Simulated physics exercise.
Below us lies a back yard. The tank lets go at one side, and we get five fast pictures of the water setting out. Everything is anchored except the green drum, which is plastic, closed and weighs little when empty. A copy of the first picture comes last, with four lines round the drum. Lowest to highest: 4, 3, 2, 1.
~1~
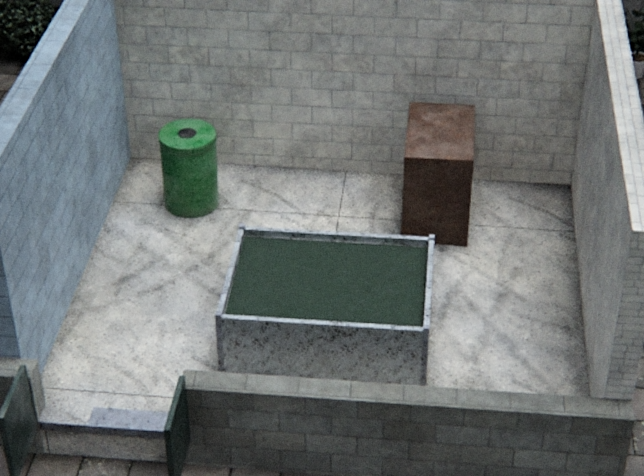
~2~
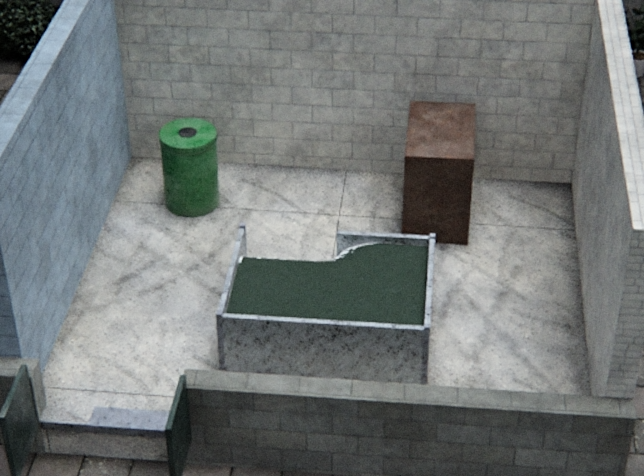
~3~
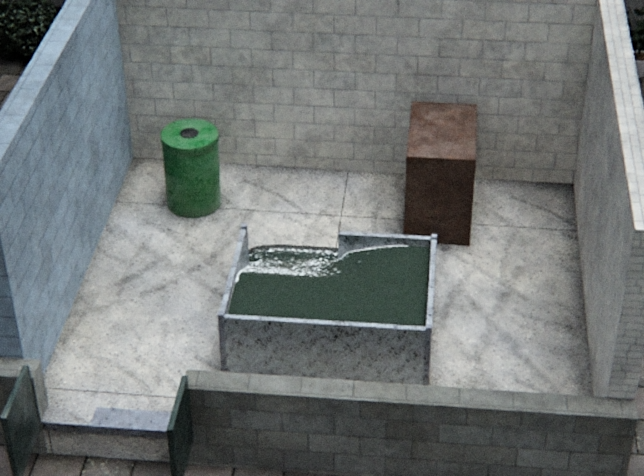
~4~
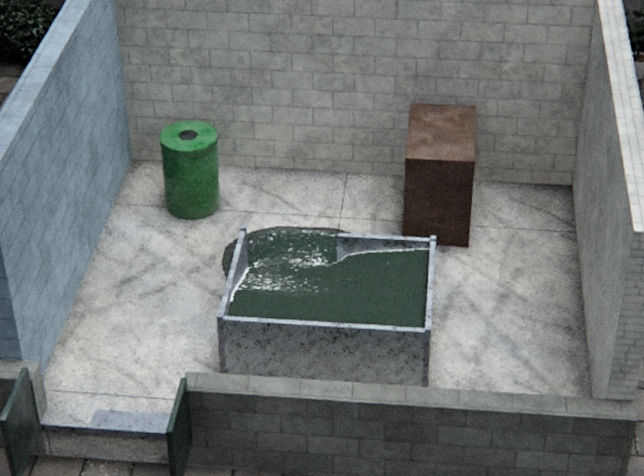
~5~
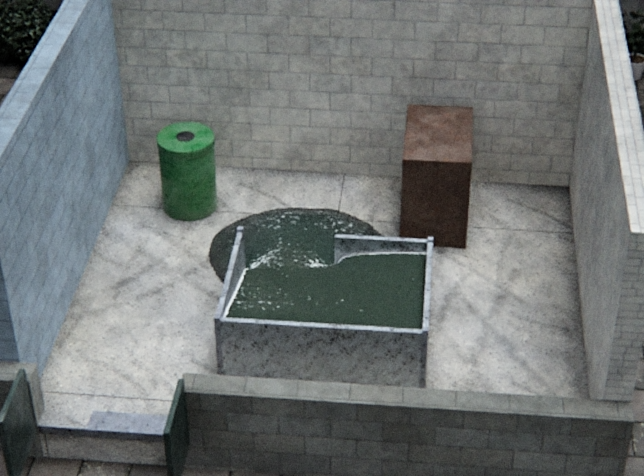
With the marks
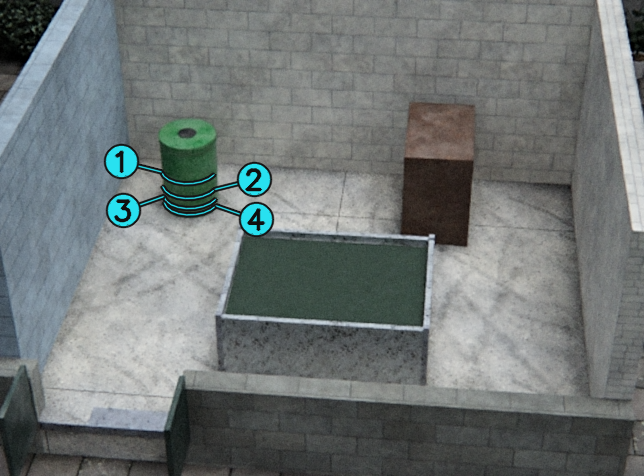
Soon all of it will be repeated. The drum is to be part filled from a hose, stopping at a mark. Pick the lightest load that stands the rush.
2 is the one.
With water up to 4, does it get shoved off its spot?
Yes, it does.
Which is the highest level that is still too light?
That is level 3.
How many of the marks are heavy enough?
Two of them.
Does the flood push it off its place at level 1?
No, that is safe.
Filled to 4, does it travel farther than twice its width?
Yes, clearly.
In cyan, 1 at (184, 183); 2 at (185, 198); 3 at (186, 208); 4 at (186, 214); from the bottom up 4, 3, 2, 1.
With 1, it does not move.
With 2, it does not move.
With 3, it is pushed about twice its own width away.
With 4, it is pushed about 4 times its own width away.
